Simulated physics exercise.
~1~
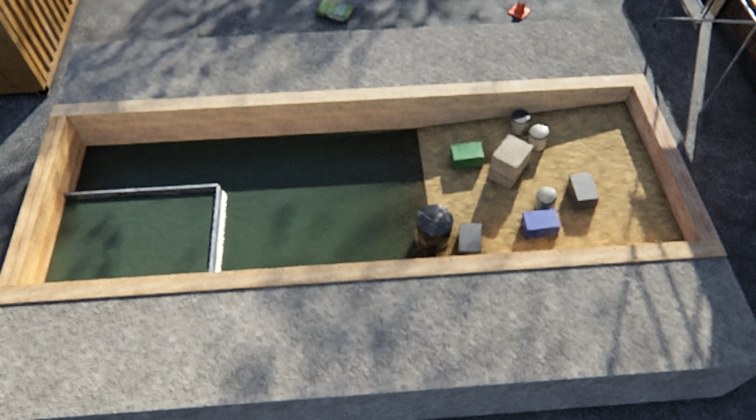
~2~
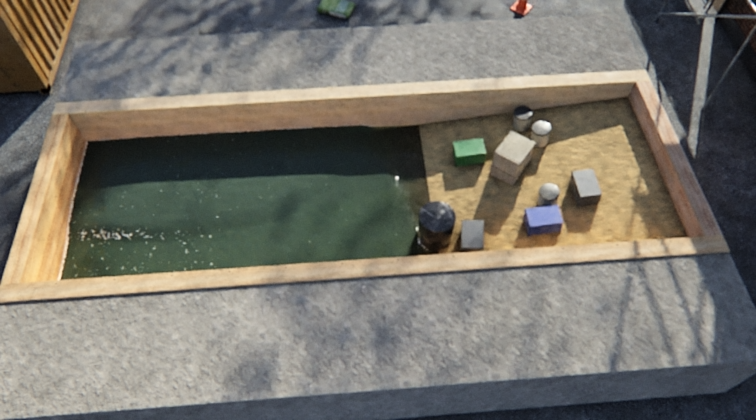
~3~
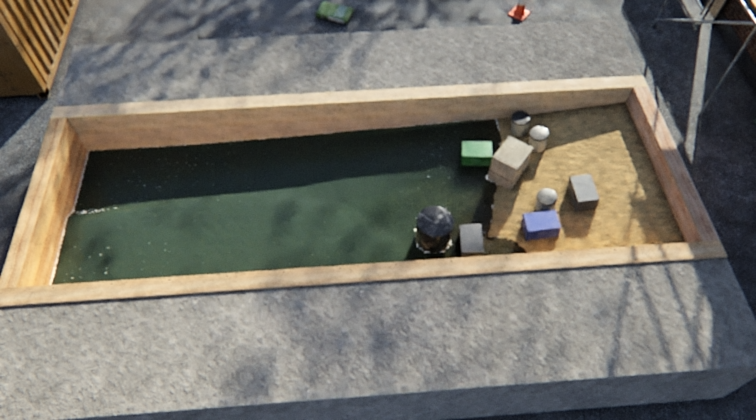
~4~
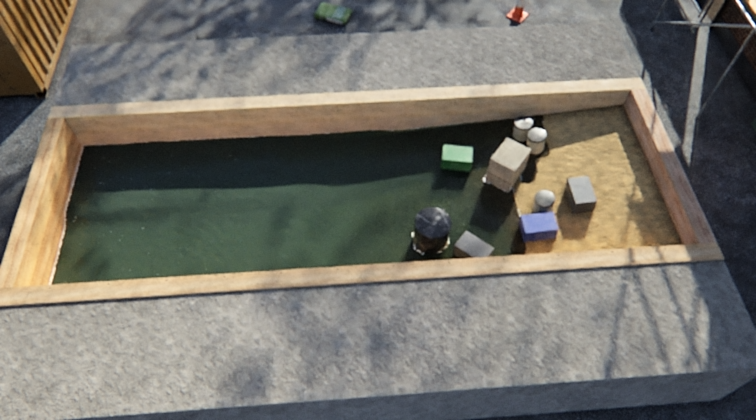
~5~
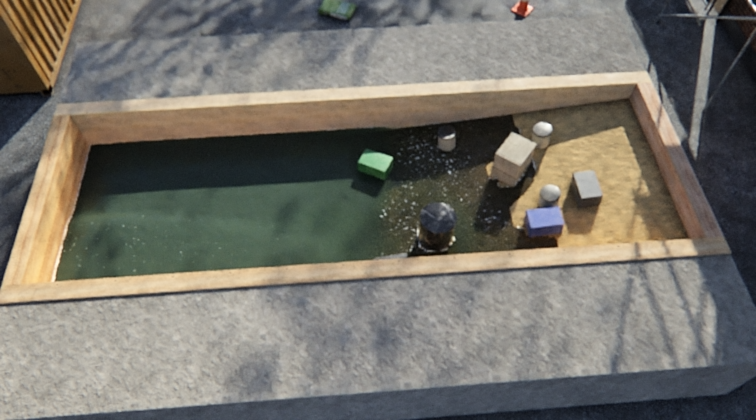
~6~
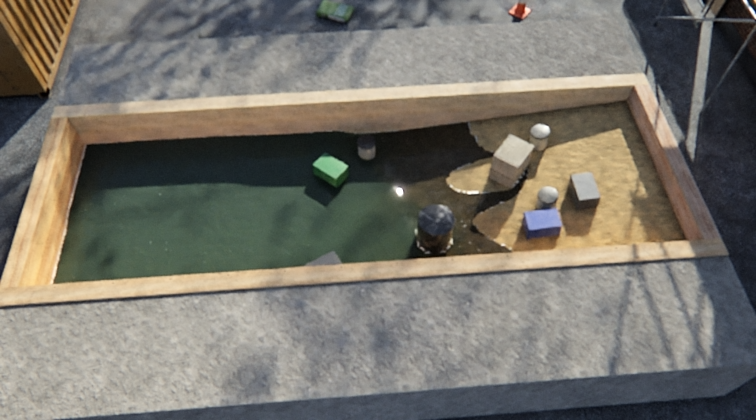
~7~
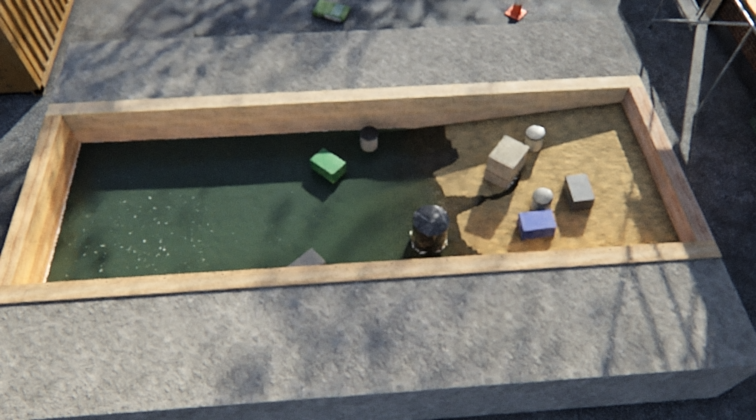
Dark water surging up a sandy slope inside a timber-walled basin, carrying a green crate left while the blue crate stays put.
